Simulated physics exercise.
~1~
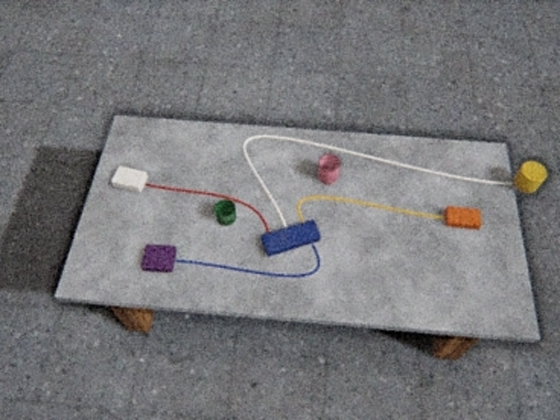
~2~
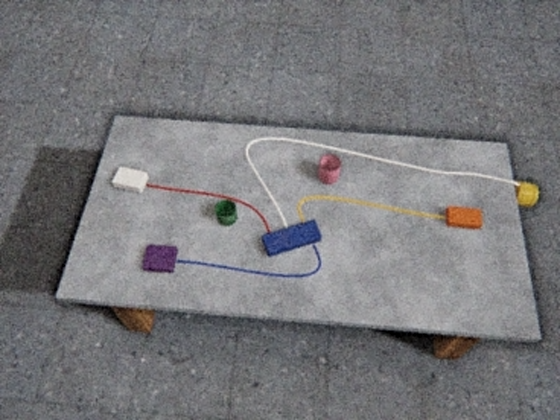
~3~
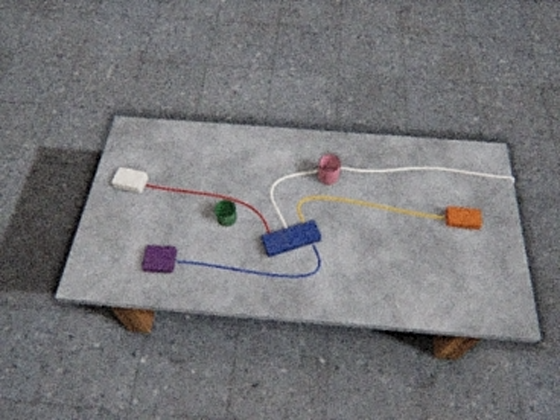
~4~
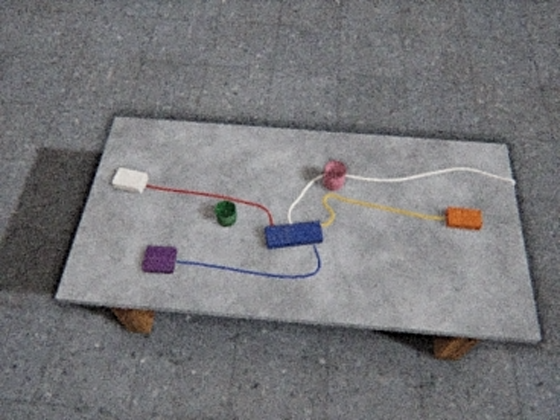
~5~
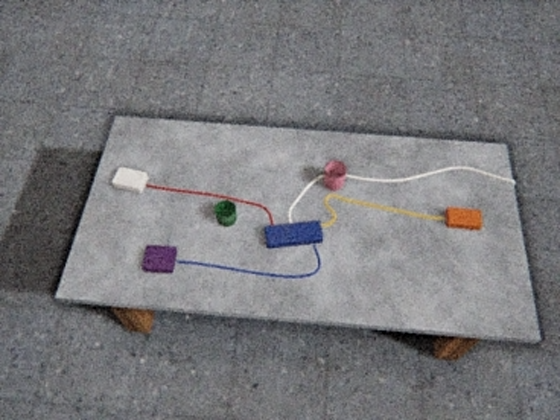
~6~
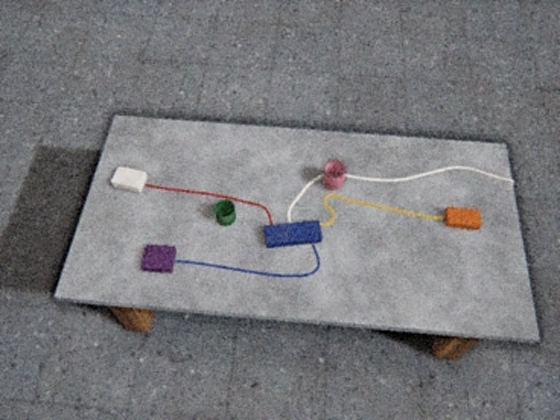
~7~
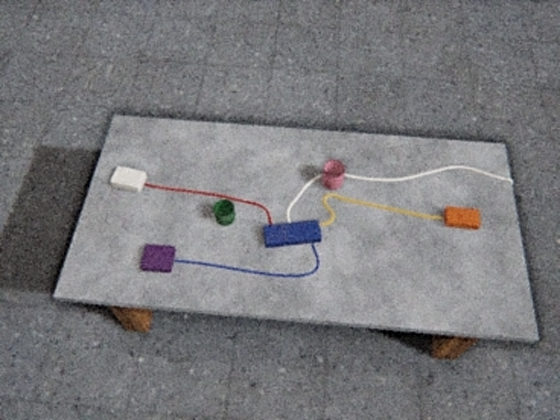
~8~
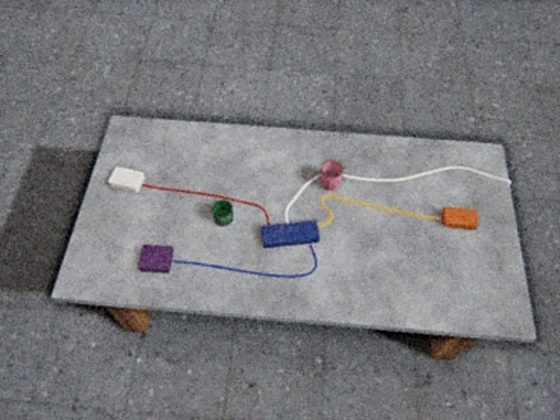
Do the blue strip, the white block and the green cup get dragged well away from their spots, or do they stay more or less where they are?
They stay more or less where they are. The blue strip barely shifts, the green cup hardly stirs, and the white block keeps its place on the left.
A yellow cylinder tipped over the right edge of the table and dropped from sight, drawing its white cable across until it pulled against the pink mug. The mug and blue strip shifted slightly, then everything left on the table lay still.
